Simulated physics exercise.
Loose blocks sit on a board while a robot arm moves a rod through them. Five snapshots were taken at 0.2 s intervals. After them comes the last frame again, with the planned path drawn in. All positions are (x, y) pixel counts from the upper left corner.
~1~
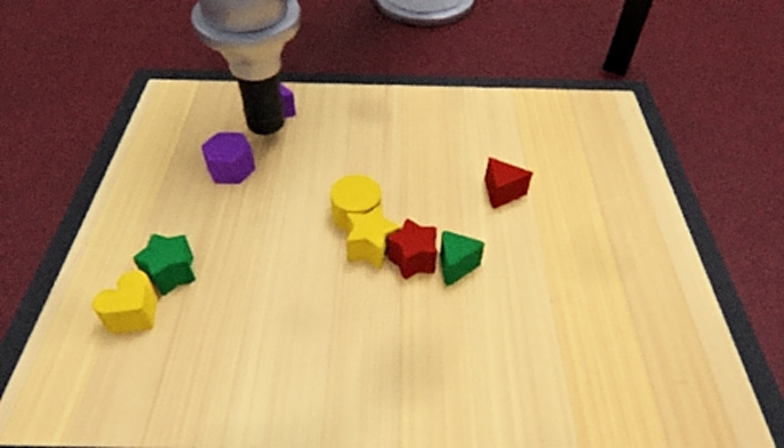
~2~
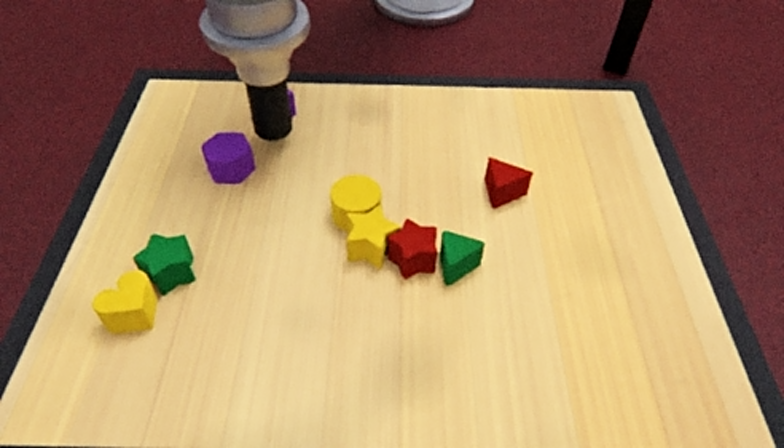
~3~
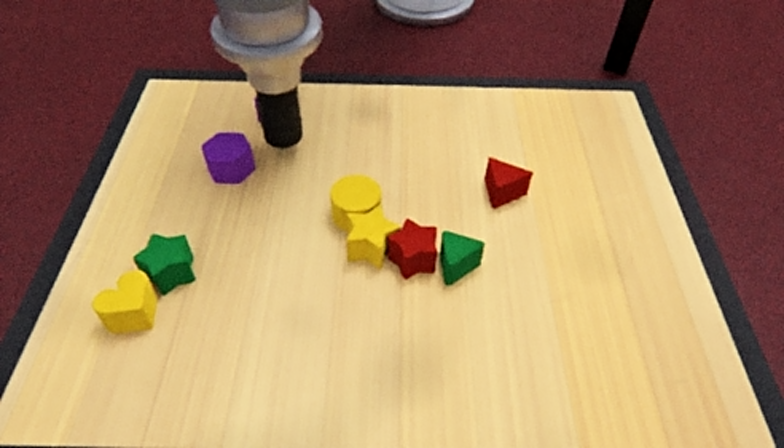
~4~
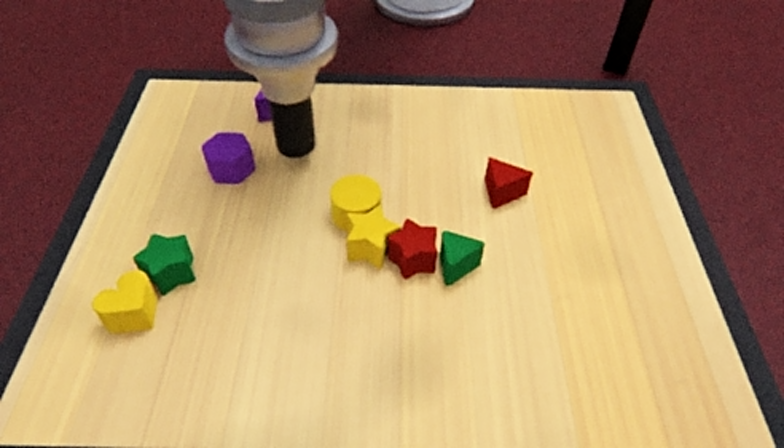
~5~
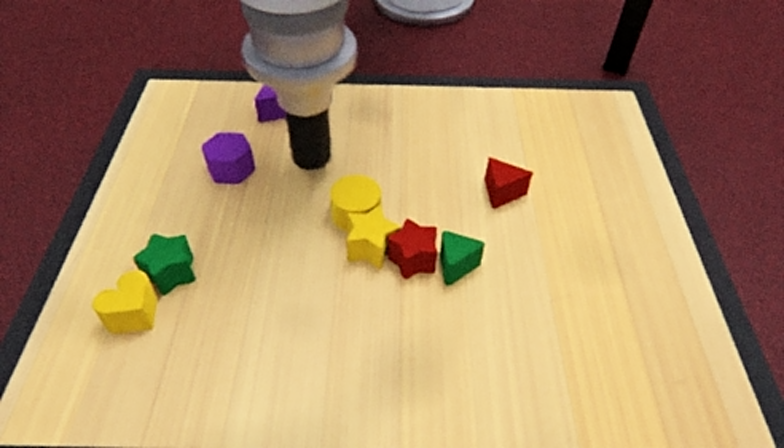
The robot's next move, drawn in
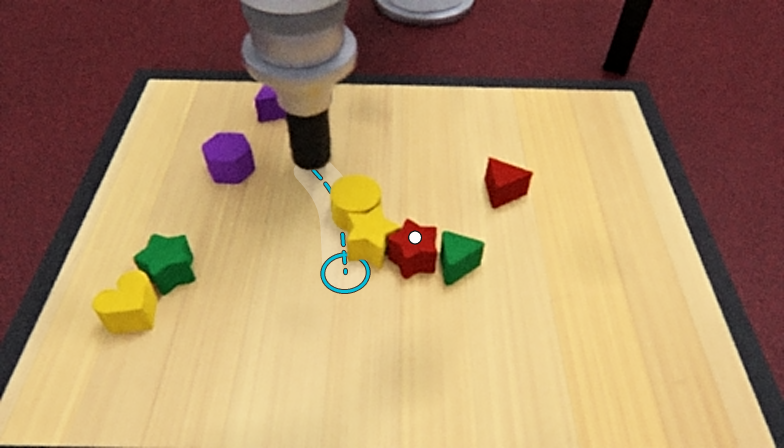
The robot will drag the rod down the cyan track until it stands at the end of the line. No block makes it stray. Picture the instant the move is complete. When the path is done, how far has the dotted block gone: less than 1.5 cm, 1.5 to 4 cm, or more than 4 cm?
Over 4 cm.
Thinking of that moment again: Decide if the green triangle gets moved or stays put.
That one moves away.
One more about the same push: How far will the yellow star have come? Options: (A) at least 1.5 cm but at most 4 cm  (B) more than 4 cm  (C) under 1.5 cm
Answer: B.
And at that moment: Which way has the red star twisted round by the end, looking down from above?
The sense of turning is anti-clockwise.
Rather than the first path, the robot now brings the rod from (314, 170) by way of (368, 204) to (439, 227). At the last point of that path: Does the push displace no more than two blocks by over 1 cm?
No.
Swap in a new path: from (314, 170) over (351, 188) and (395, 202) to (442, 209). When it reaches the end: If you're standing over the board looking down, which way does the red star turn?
It rotates counterclockwise.
The drawn path runs from (314, 170) via (340, 215), ending at (346, 273); the dot is on the red star.
What follows on the original path. One third of the way, rod at (334, 186); yellow disc at (363, 202); yellow star at (378, 235); red star at (423, 244).
Two thirds of the way, rod at (342, 222); yellow disc at (376, 239); yellow star at (397, 274); red star at (447, 268), turned 50° anticlockwise; green triangle at (477, 249), turned 35° anticlockwise.
At the end, rod at (345, 260); yellow disc at (387, 276); yellow star at (421, 308), turned 20° anticlockwise; red star at (459, 281), turned 90° anticlockwise; green triangle at (477, 248), turned 35° anticlockwise.
